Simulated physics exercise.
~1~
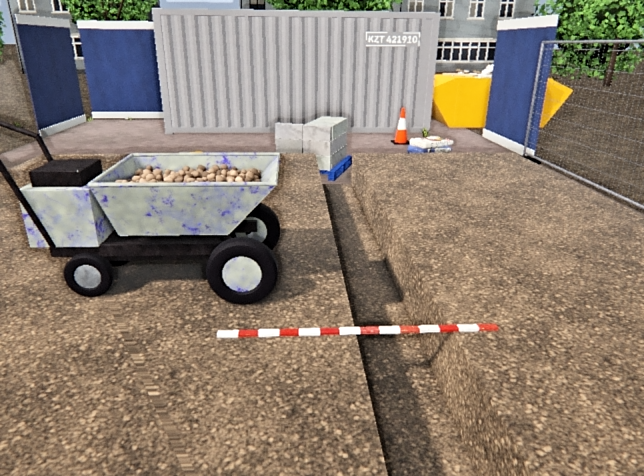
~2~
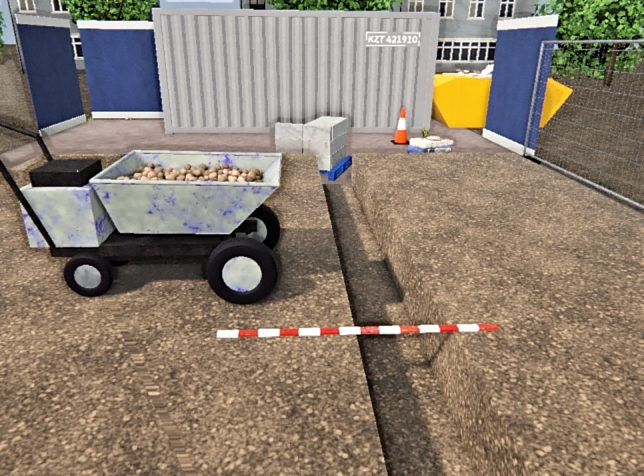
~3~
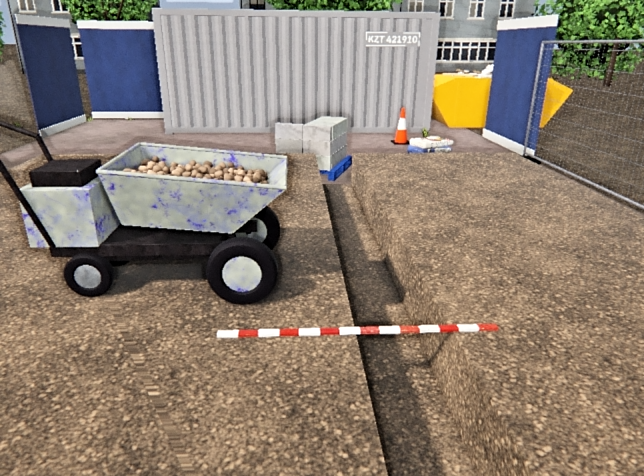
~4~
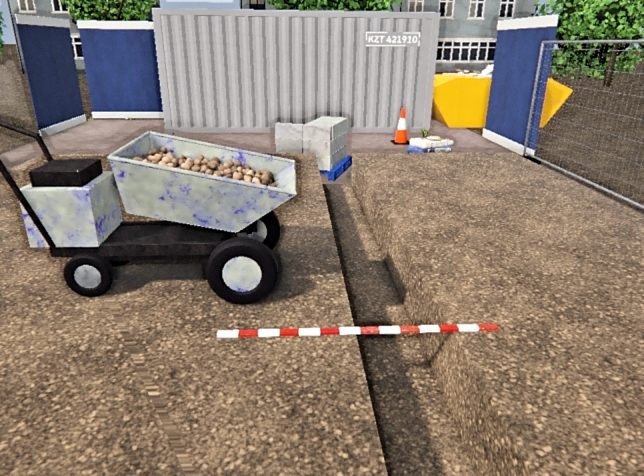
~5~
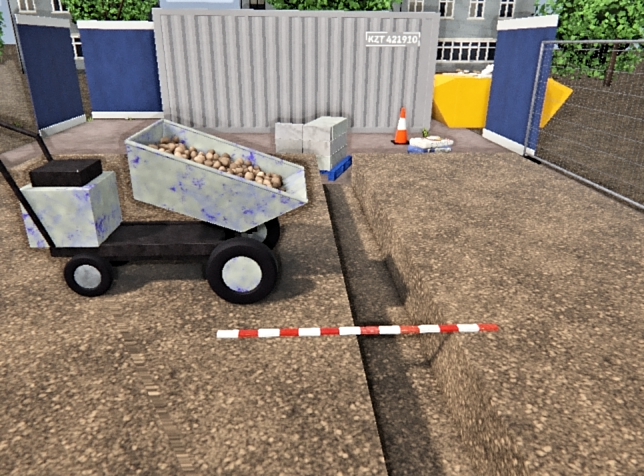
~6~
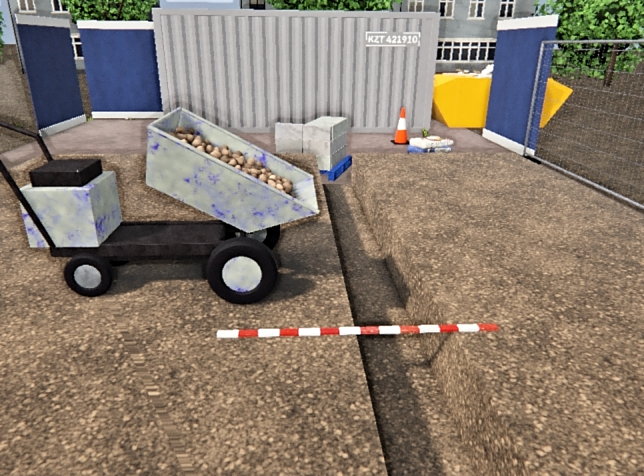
A grey shipping container stands between blue hoarding panels at the back of a brown dirt site, seen from slightly above by a still camera. A motor barrow with black wheels and a pale, blue-blotched skip of brownish stones sits at left, beside a narrow trench crossed by a red-and-white striped staff. The skip's left end rises gently, then faster, tilting the skip steadily down towards the right.
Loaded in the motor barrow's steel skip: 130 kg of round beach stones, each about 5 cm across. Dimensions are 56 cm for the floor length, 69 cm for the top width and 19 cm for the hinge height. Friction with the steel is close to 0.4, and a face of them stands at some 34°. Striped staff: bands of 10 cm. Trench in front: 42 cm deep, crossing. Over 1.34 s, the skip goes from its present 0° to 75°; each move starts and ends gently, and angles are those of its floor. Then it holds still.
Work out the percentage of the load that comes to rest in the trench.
It works out at about 100 per cent of the load.
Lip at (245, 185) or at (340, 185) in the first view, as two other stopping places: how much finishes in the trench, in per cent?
First place: Near 75%; second place: Near 65%.
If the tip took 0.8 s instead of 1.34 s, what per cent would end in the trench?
In that case, around 100%.
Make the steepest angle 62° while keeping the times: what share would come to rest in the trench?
Roughly 100 percent.
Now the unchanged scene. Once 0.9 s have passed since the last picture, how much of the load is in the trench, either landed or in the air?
Close to 70 per cent at that time.
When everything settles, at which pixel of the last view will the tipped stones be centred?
(387, 323).
Then, 0.4 s after the last picture the floor is at 64°, 99 % in the skip; the foremost stones are at (350, 244).
Then, 0.9 s after the last picture the floor is at 75°, 28 % in the skip, 72 % in the trench; the foremost stones are at (414, 320).
Then, 1.2 s after the last picture the floor is at 75°, 3 % in the skip, 96 % in the trench; the foremost stones are at (410, 311).
Then, 3.2 s after the last picture the floor is at 75°, 0 % in the skip, 100 % in the trench; the foremost stones are at (415, 319).
